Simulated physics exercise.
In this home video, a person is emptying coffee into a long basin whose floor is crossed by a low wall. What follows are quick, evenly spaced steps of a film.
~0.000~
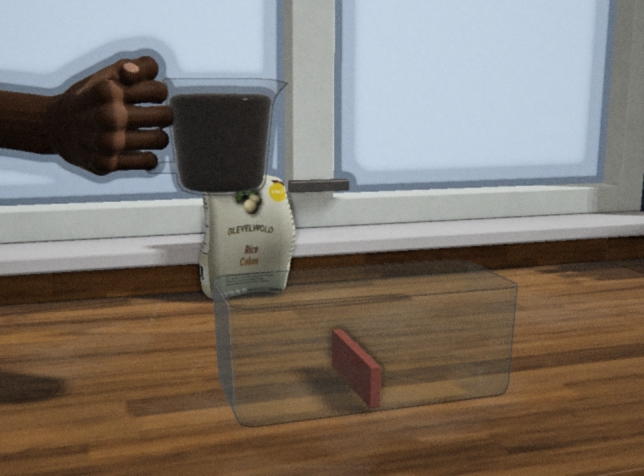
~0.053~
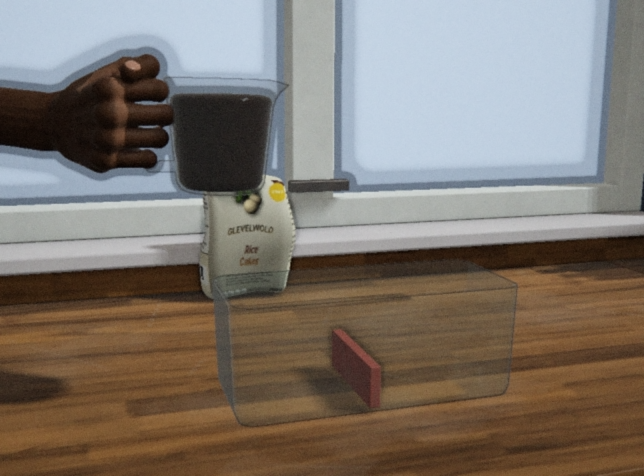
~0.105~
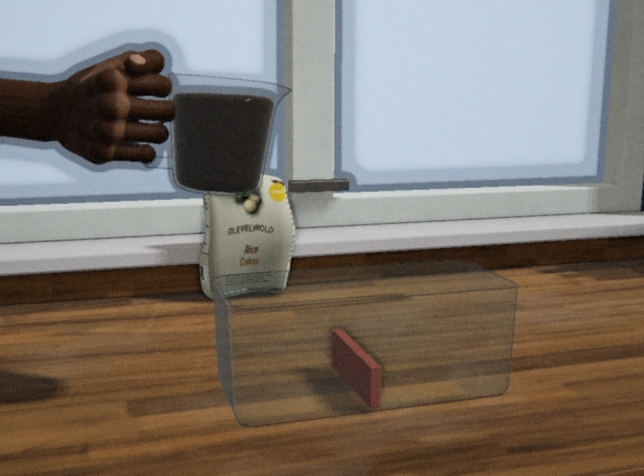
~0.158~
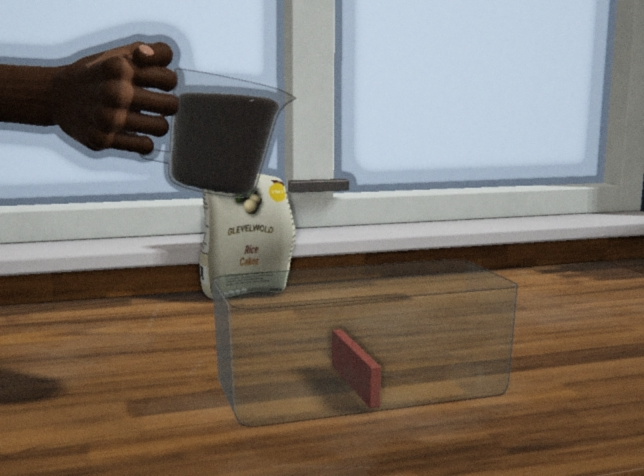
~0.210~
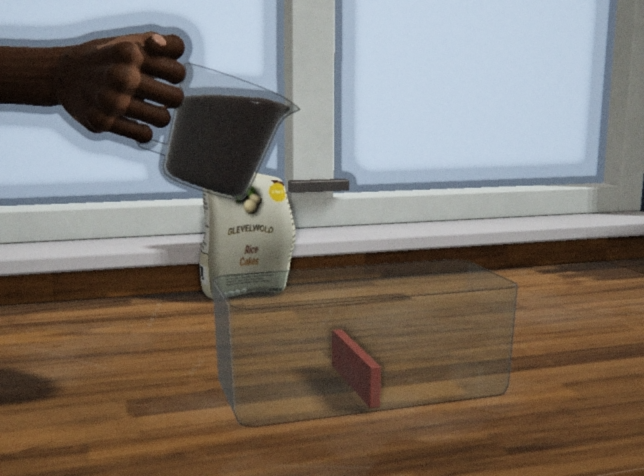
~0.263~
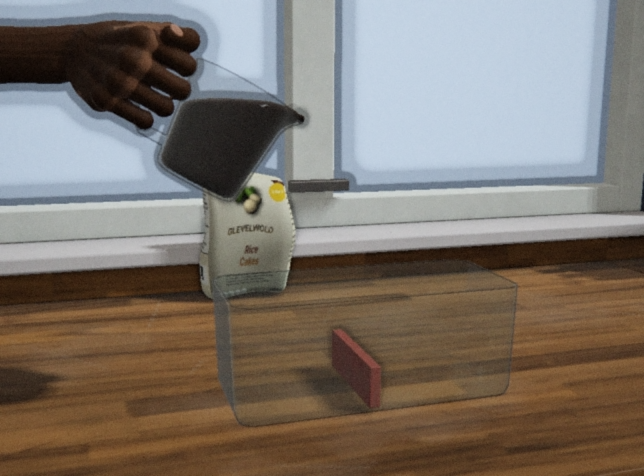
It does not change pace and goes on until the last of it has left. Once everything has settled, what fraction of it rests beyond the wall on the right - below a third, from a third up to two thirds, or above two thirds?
The fraction on the right is from a third up to two thirds.
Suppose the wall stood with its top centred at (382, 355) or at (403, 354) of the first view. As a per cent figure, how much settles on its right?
Try one about 5 %, try two about 10 %.
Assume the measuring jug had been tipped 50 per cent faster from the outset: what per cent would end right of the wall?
Close to 40 out of every hundred.
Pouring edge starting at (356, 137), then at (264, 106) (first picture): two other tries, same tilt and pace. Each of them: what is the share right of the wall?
95 % and 5 %.
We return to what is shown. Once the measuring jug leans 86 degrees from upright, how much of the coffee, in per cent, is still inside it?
Looks like roughly 55 percent is still held.
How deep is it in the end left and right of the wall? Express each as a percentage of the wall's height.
Left 40 %, right 30 %.
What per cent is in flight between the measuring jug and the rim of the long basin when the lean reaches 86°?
Near 30 parts in a hundred.
A moment on, the measuring jug is tipped on its side and 56 per cent is still to pour, 3 is left of the wall and 11 right of it.
Next, the measuring jug is tipped on its side and 14 per cent is still to pour, 31 is left of the wall and 36 right of it.
Then the measuring jug is tipped on its side and 2 per cent is still to pour, 50 is left of the wall and 44 right of it.
Later the measuring jug is tipped on its side and 0 per cent is still to pour, 54 is left of the wall and 44 right of it.
Finally, 55 per cent lies left of the wall, 44 right of it and 1 outside.
